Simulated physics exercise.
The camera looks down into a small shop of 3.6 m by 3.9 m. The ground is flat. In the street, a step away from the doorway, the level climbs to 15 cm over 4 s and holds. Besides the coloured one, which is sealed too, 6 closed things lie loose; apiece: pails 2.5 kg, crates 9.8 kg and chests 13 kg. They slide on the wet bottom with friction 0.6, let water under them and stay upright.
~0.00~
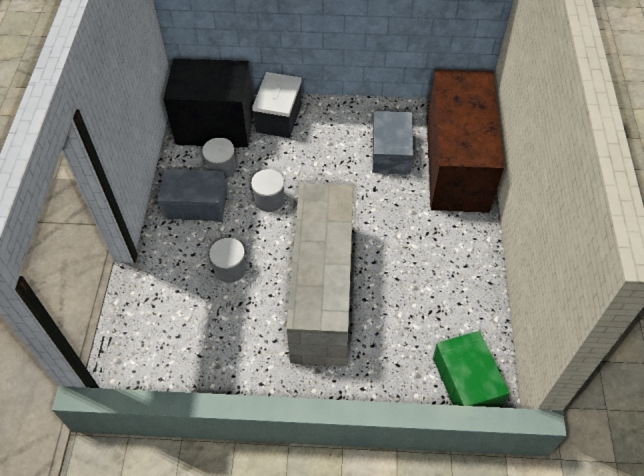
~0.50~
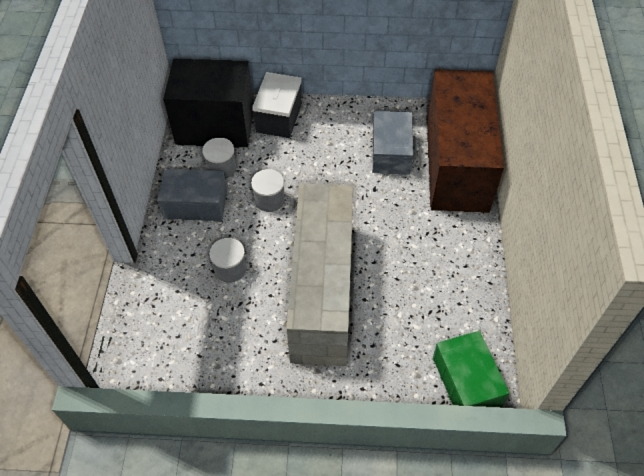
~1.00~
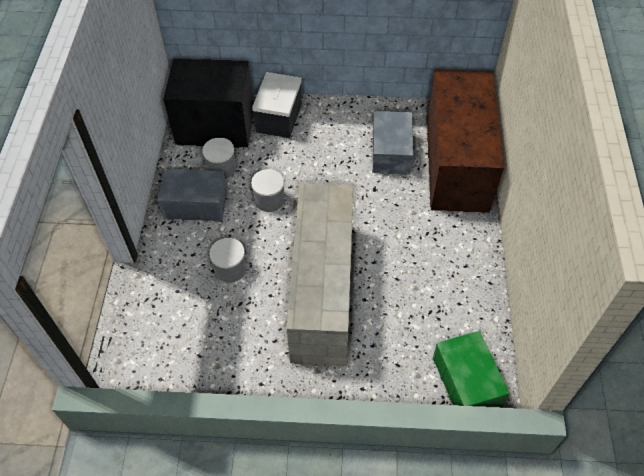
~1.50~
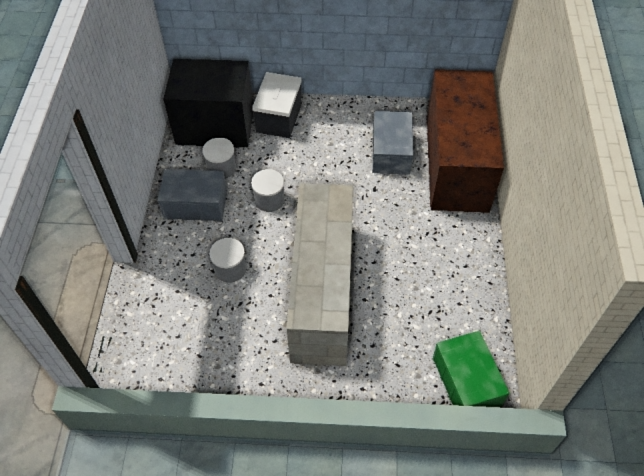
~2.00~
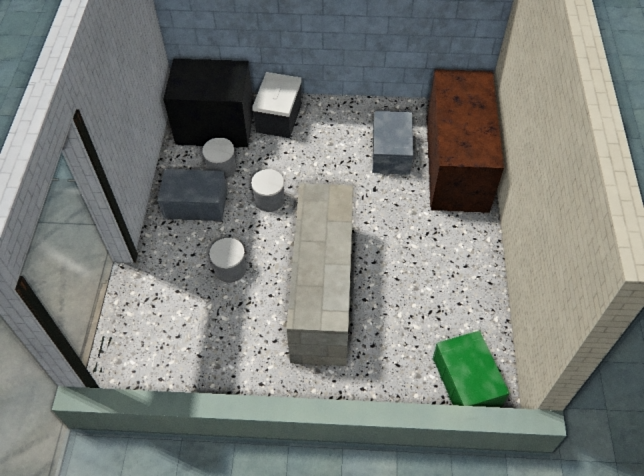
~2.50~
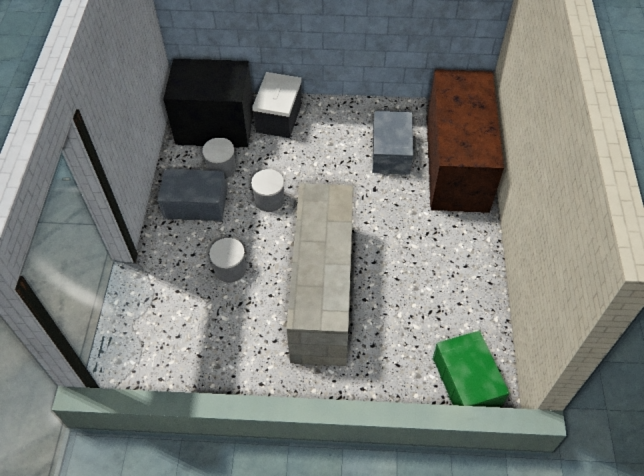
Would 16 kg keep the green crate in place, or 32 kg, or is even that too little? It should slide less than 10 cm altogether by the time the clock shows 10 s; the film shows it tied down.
For it, only the larger load is enough.
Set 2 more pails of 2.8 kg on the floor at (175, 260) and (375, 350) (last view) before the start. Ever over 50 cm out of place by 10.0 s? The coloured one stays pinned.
In that order: Under, over.
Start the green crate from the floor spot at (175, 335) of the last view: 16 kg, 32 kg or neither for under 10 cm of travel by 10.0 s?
Only the larger holds.
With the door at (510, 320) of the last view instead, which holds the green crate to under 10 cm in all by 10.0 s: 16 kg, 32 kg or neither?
Then only the higher weight holds it.
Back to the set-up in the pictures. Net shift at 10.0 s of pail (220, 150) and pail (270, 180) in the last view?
In that order: 50 cm, 80 cm.
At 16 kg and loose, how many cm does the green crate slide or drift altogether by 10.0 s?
Some 140 cm in all.
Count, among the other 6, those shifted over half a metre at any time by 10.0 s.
I count 3.
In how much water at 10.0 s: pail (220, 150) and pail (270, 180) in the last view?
About 5 and 8 cm.
After 3.5 s the green crate would be 0 cm from its start with 16 kg and 0 cm from its start with 32 kg; 0 cm of water round it then.
After 4.5 s the green crate would be 0 cm from its start with 16 kg and 0 cm from its start with 32 kg; 0 cm of water round it then.
After 7.0 s the green crate would be 24 cm from its start with 16 kg and 0 cm from its start with 32 kg; 5 cm of water round it then.
After 10.0 s the green crate would be 119 cm from its start with 16 kg and 0 cm from its start with 32 kg; 5 cm of water round it then.
